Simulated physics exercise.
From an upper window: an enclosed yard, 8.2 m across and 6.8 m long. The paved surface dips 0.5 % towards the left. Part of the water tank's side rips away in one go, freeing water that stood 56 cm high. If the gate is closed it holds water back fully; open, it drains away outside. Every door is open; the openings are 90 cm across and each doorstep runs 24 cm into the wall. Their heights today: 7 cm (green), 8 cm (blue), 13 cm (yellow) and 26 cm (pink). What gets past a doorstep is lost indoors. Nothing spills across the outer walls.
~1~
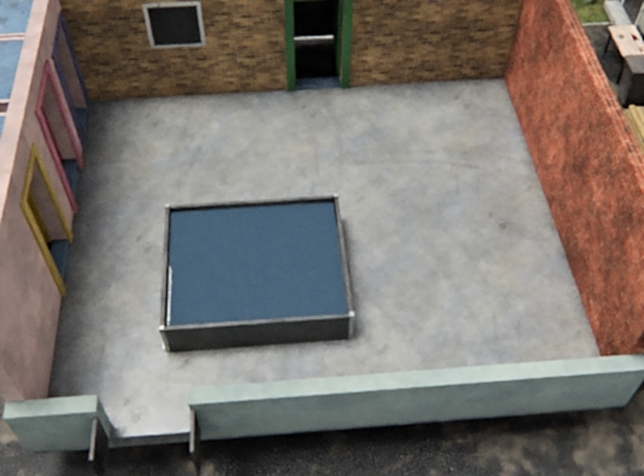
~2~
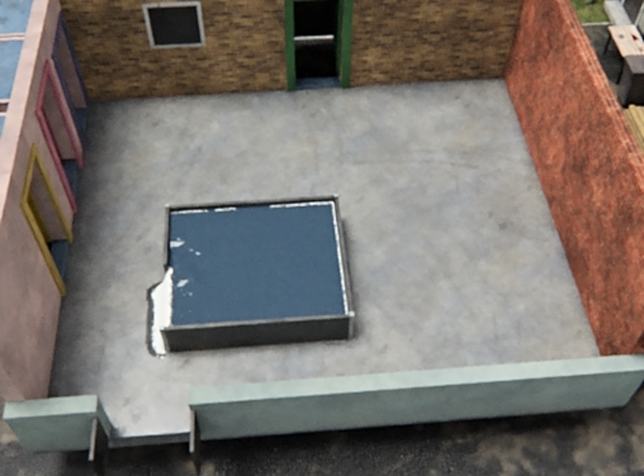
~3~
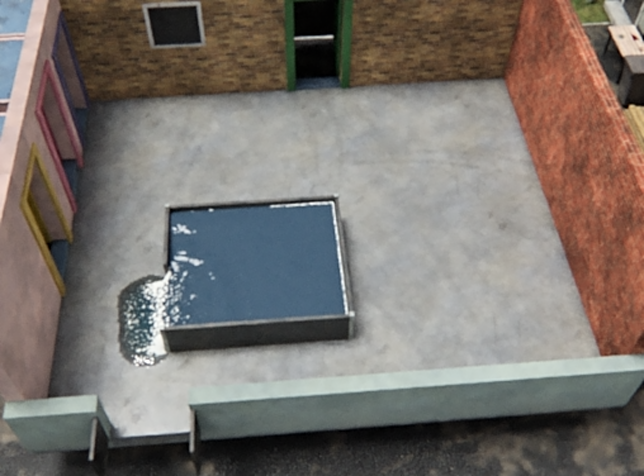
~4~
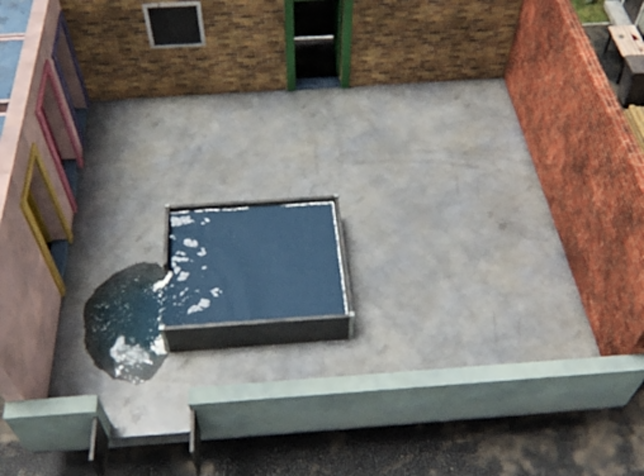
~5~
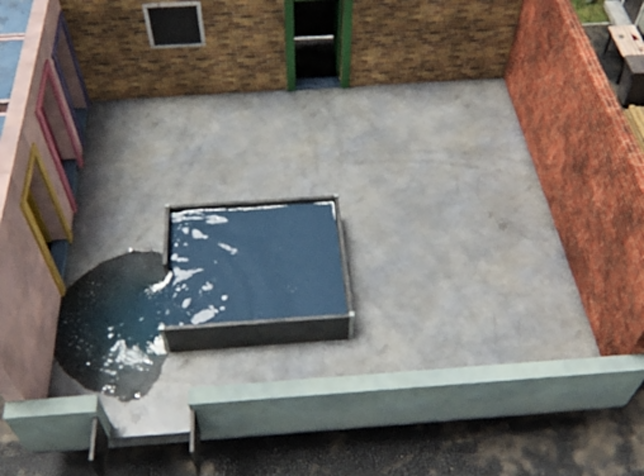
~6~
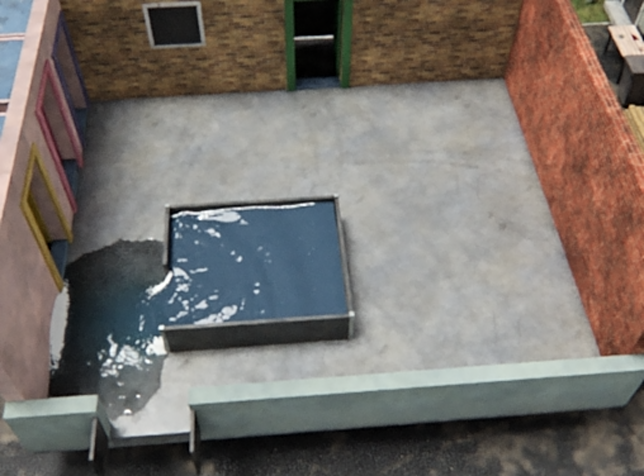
Water pouring from the left side of a dark raised tank, spreading across grey paving to the pink wall in a yard.
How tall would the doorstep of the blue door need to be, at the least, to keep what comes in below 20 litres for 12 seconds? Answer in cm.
About 9.5 cm.
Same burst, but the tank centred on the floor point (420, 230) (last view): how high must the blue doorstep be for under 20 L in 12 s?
Then roughly 10.5 cm.
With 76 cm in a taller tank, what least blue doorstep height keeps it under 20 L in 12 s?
Some 13.5 cm.
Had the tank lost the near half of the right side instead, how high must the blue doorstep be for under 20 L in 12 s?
About 7.5 cm.
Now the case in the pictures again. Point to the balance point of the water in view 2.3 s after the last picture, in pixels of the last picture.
Around (193, 295).
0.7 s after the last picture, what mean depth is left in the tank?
Roughly 44 cm on average.
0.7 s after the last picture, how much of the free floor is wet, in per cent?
Some 10 per cent of it.
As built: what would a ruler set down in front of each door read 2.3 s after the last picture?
Depths in cm: Green 0, blue 4, yellow 20, pink 6.
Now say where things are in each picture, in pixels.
The water tank at (255, 261) is whole and still, 56 cm deep; the blue door at (73, 86) is dry, in the first frame.
Water pours out at (169, 310) and has run 0.3 m, to (153, 312); about 10 cm deep outside, 56 cm at the back, in the second frame.
The gap is at (170, 311), the front 0.7 m out at (124, 334); the back of the water tank holds 56 cm, in the third frame.
The front is at (90, 320), 1.3 m from the gap at (170, 312); 1.9 m2 of floor is wet, 56 cm left at the back, in the fourth frame.
The front is at (56, 342), 1.7 m from the gap at (170, 312); 3.0 m2 of floor is wet, 56 cm left at the back, in the fifth frame.
The front is at (50, 385), 1.8 m from the gap at (170, 311); 3.7 m2 of floor is wet, 56 cm left at the back; 3.2 m in a straight line remain to the blue door at (73, 86), in the sixth frame.
Then, 0.7 s after the last picture water covers 10 % of the floor, deepest (52 cm) near (44, 427); it has not reached the blue door.
Then, 2.3 s after the last picture water covers 30 % of the floor, deepest (37 cm) near (44, 427); 4 cm at the blue door, 0 litres in over its 8 cm doorstep.
Then, 11.3 s after the last picture water covers 95 % of the floor, deepest (12 cm) near (44, 427); 9 cm at the blue door, 39 litres in over its 8 cm doorstep.
At the blue door as built, the water peaked near 12 cm, 7.7 s after the last picture.
Run again over the same 12 s with other heights there, 39 litres in over 8 cm, 10 litres over 11 cm. The limit of 20 litres is kept from about 9.5 cm up.
